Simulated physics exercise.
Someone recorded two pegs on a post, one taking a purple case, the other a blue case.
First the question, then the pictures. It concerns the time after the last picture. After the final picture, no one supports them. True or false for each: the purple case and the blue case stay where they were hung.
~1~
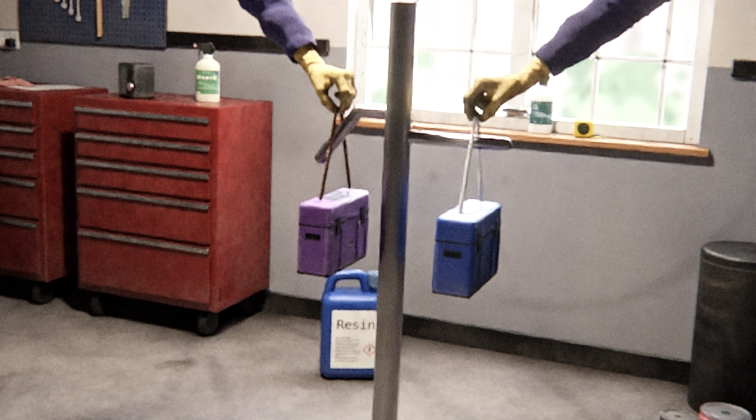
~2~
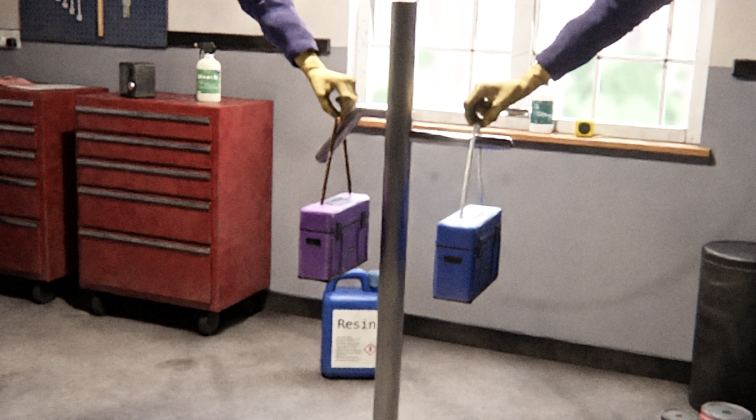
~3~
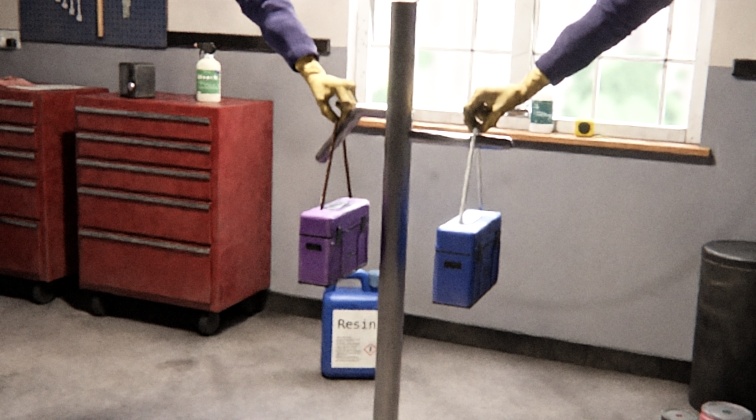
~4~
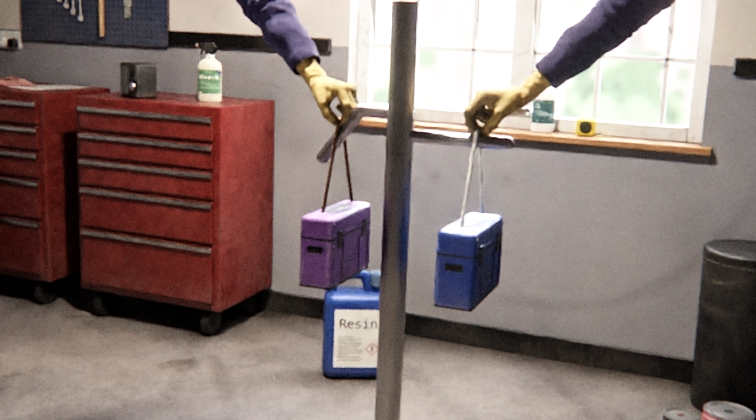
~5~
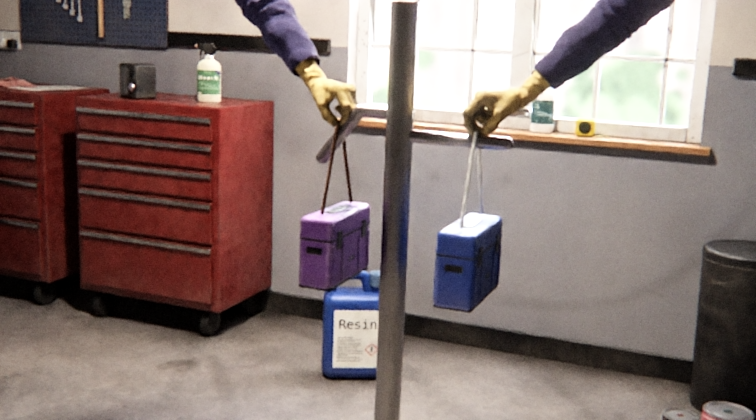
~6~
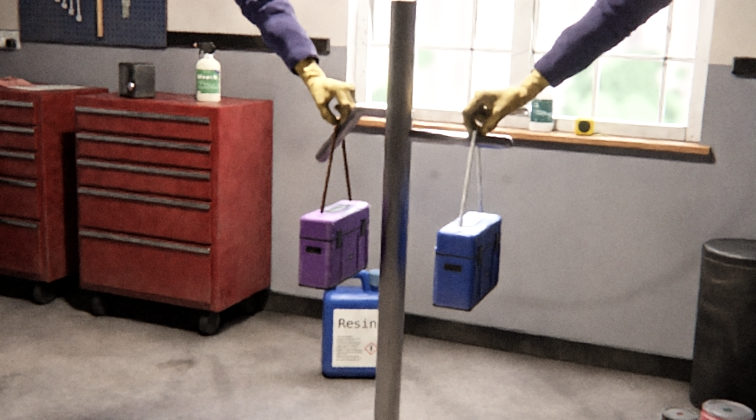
Purple case - false. Blue case - true.
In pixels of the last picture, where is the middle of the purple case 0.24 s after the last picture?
Roughly at (334, 303).
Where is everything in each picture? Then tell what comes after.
The first picture shows purple case (335, 231); blue case (468, 246); left peg tip (321, 158); right peg tip (505, 144).
The second picture shows purple case (335, 236); blue case (469, 252).
The third picture shows purple case (335, 240); blue case (469, 256).
The fourth picture shows purple case (337, 243); blue case (470, 259).
The fifth picture shows purple case (336, 244); blue case (469, 260).
The sixth picture shows purple case (336, 243); blue case (469, 259); left peg tip (322, 157), sloping steeply down; right peg tip (506, 142), about level.
Then, 0.24 s on from there, purple case falling near (334, 303); blue case still up near (469, 260).
Then, 0.46 s on from there, purple case on the floor; blue case still up near (468, 261).
In the end, purple case on the floor; blue case still up near (468, 261). The purple case slips off its peg and the blue case holds on.
